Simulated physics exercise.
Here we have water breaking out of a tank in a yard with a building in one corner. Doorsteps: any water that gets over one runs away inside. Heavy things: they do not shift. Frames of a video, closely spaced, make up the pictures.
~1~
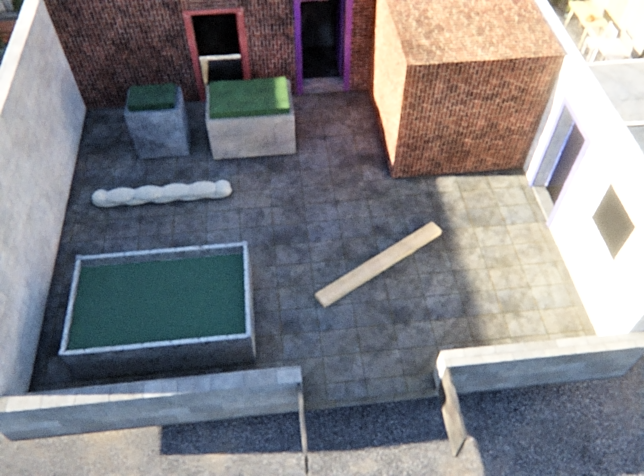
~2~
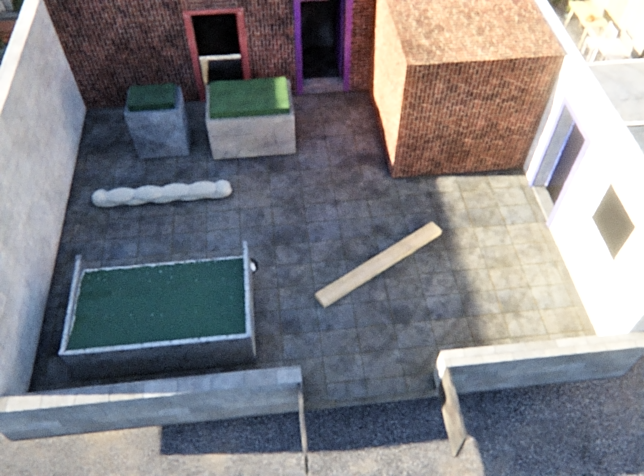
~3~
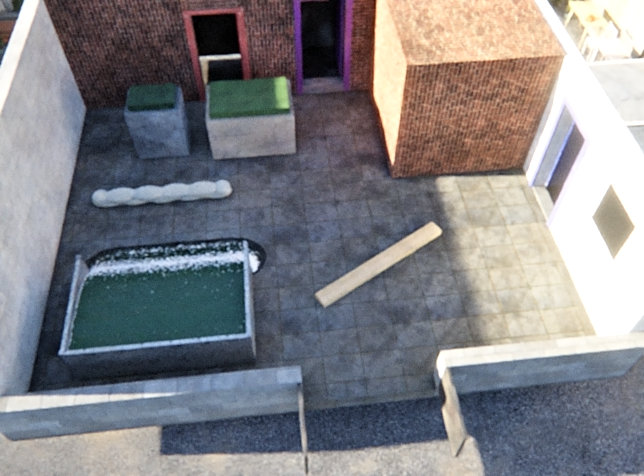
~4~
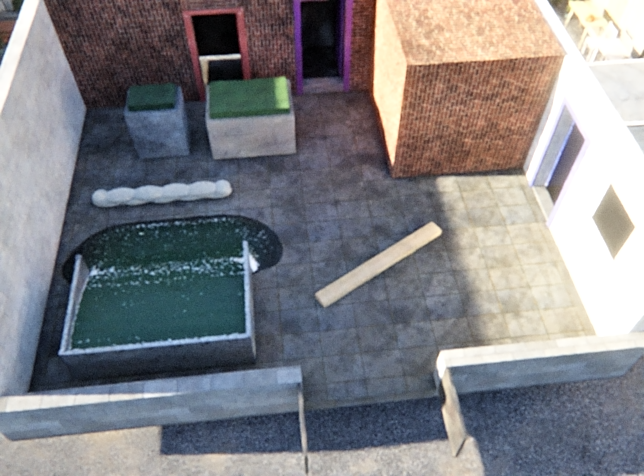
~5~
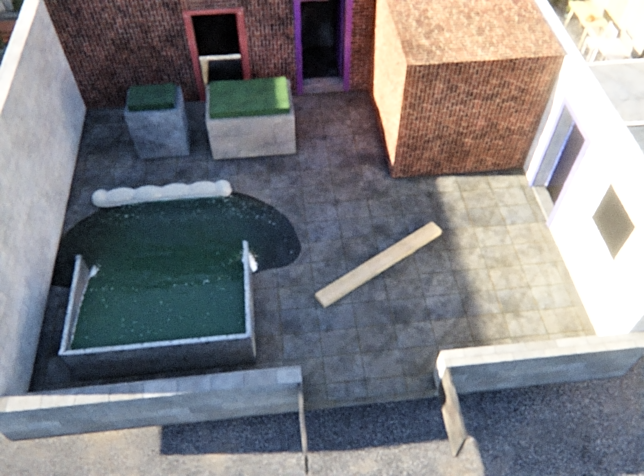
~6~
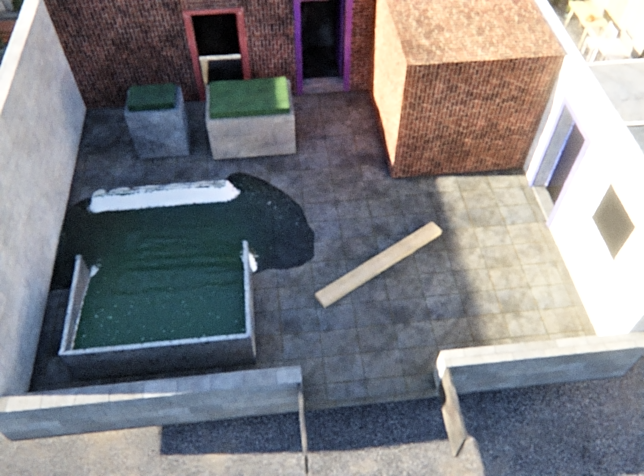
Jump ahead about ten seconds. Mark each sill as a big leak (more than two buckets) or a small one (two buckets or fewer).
Purple door: Small; blue door: Big; red door: Big.
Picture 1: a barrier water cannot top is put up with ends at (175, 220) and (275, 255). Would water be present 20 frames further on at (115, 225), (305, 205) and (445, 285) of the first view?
Taking them in order, I'd say soaked, soaked and parched.
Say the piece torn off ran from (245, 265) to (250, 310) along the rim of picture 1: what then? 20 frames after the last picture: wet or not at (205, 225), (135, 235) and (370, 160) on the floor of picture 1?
Point by point: Unwetted; unwetted; soaked.
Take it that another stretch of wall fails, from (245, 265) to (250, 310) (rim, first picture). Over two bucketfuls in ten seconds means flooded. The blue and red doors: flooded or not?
Blue door: Beyond the mark, red door: Short of the mark.
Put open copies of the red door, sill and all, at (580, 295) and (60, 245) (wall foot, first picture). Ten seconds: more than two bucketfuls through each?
Per door: Within the limit; past the limit.
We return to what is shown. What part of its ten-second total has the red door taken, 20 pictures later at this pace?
Share at that point: Close to 10 in a hundred.
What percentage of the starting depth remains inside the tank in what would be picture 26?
About 14 %.
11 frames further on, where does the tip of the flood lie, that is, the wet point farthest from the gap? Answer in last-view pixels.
Approximate pixel: (373, 110).
A moment on, water covers 30 % of the floor; the purple door not reached, the blue door not reached, the red door not reached.
Next, water covers 40 % of the floor; the purple door not reached, the blue door not reached, the red door wet at the sill, nothing in.
Then, water covers 55 % of the floor; the purple door wet at the sill, nothing in, the blue door not reached, the red door under two buckets in.
Later, water covers 75 % of the floor; the purple door wet at the sill, nothing in, the blue door under two buckets in, the red door far over two buckets in.
In the end, water covers 90 % of the floor; the purple door wet at the sill, nothing in, the blue door over two buckets in, the red door far over two buckets in.
